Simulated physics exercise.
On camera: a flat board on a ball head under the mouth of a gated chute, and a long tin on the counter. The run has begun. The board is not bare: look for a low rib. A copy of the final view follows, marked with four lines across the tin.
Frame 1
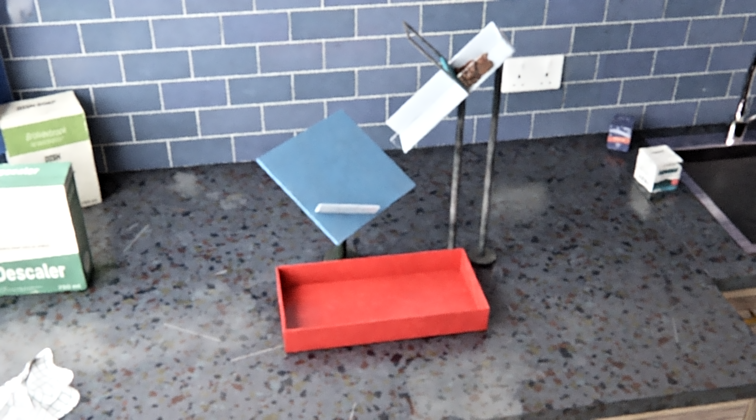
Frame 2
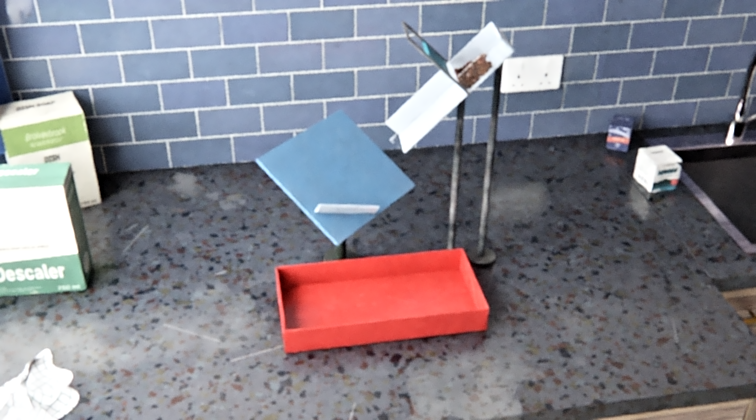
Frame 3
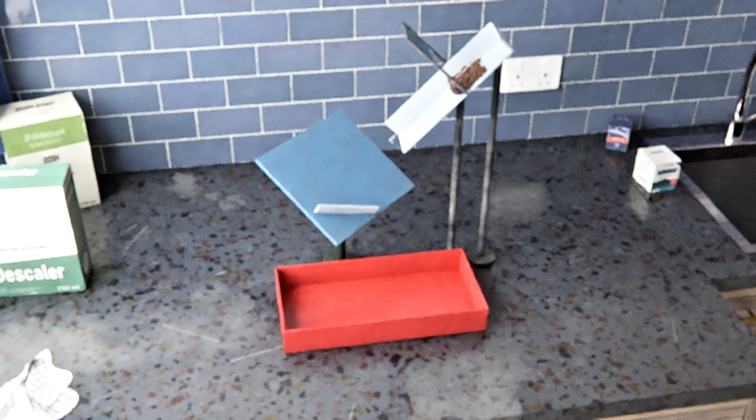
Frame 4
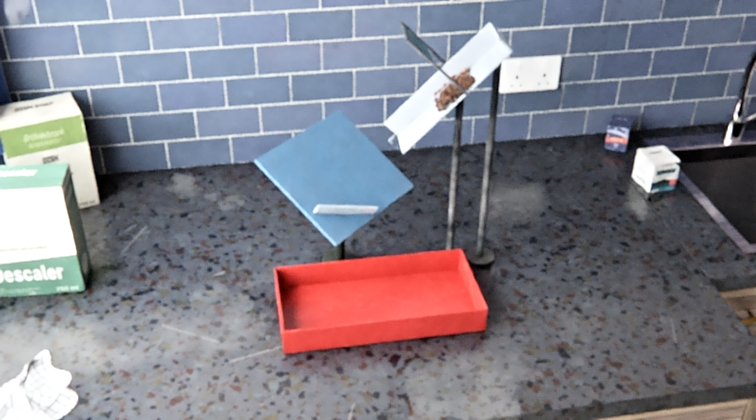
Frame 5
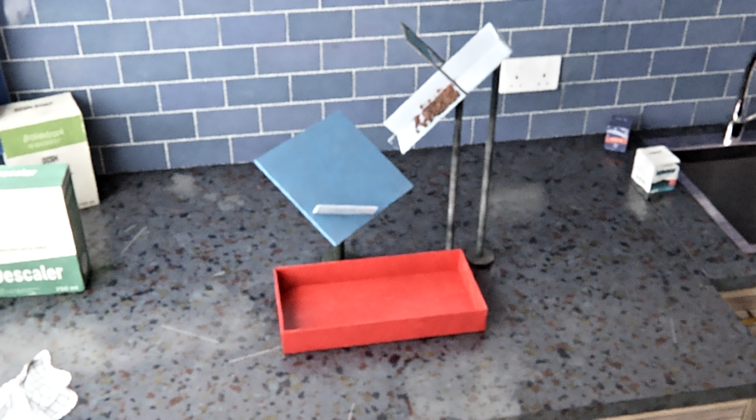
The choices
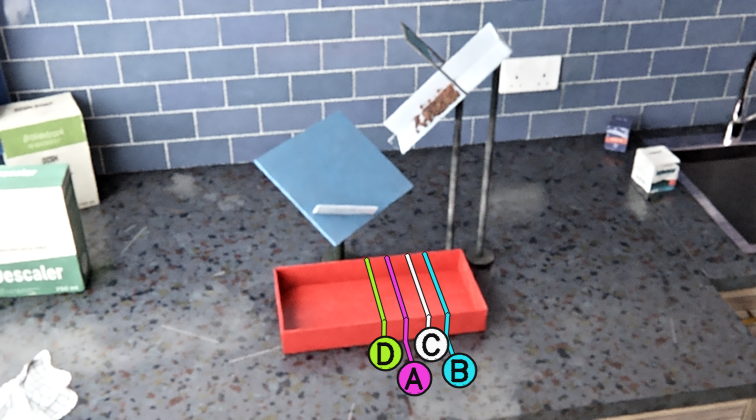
At the start, a small clump of brown berries sits high on a sloping white chute, above a tilted blue board and an empty red tin on a speckled counter. The clump then slides down the chute to the left, stretching out as it nears the lower end.
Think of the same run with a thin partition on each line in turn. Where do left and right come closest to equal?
Take C.
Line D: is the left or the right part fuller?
Right.
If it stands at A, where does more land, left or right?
The right side.
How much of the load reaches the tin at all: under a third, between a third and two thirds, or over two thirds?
About that: Over two thirds.
On the marked copy, line A crosses the front rim at (406, 318); line B crosses the front rim at (447, 313); line C crosses the front rim at (428, 316); line D crosses the front rim at (383, 321).
For line A, of what is caught, a small share on the left of the divider, all but a few on the right.
For line B, of what is caught, the bulk on the left of the divider, a small share on the right.
For line C, of what is caught, close to half on the left of the divider, close to half on the right.
For line D, of what is caught, only a few on the left of the divider, all but a few on the right.
